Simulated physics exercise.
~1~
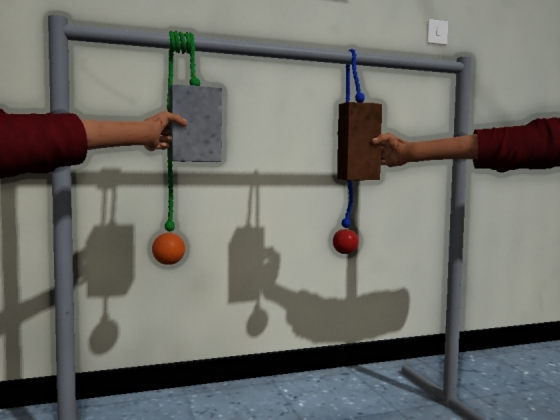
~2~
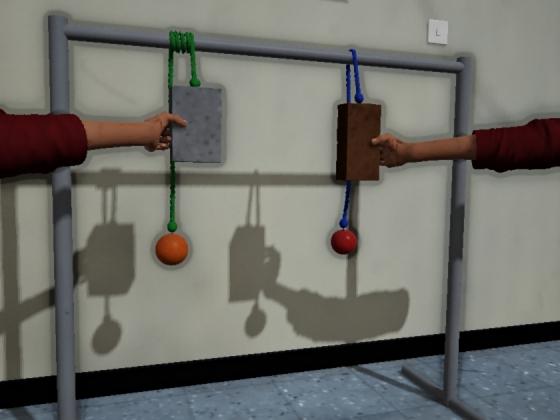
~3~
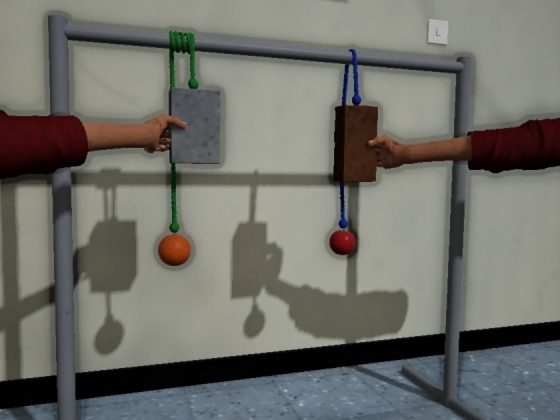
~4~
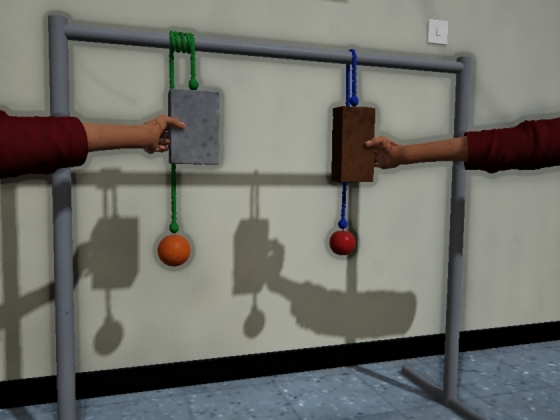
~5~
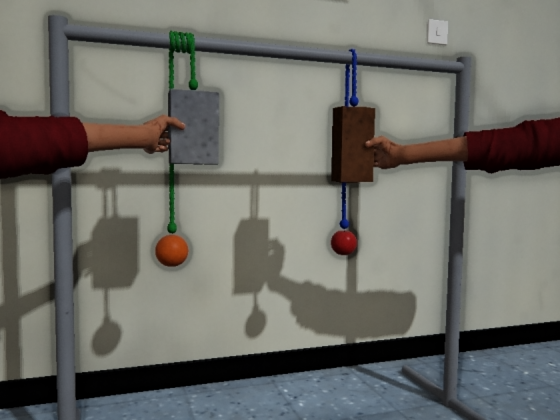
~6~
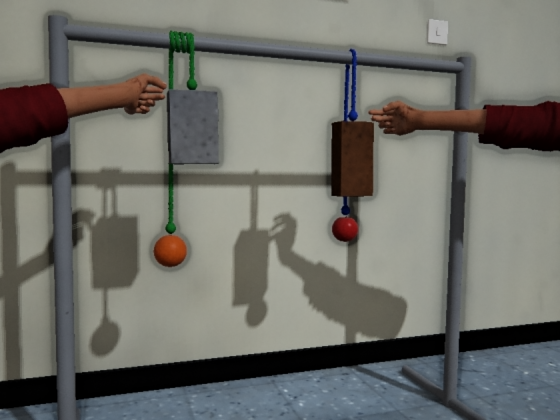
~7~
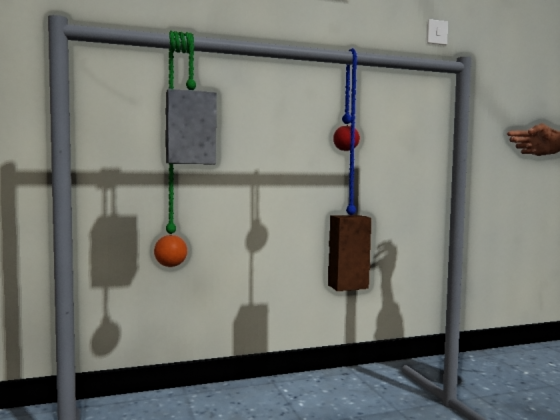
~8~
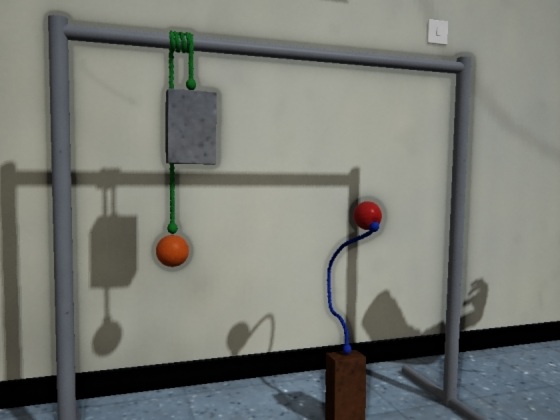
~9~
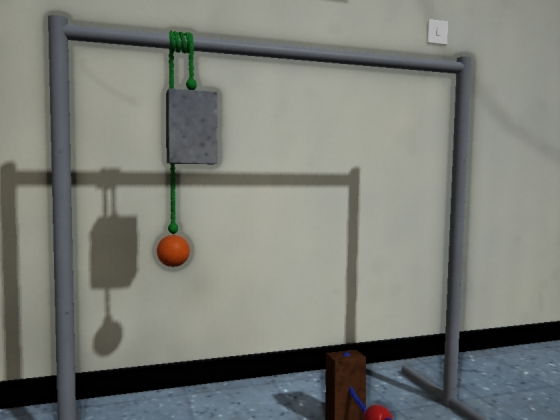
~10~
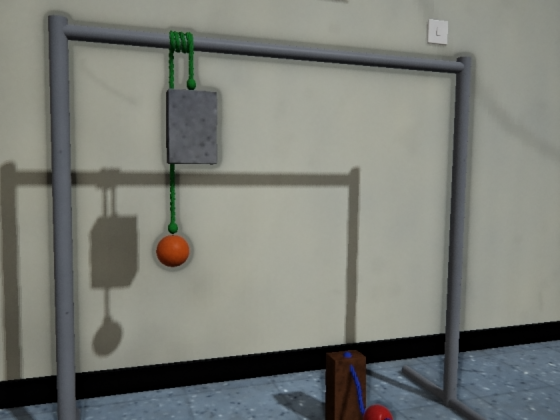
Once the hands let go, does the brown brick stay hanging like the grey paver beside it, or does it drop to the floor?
The brown brick drops to the floor, taking its blue rope and red ball with it, while the grey paver stays hanging from the rail.
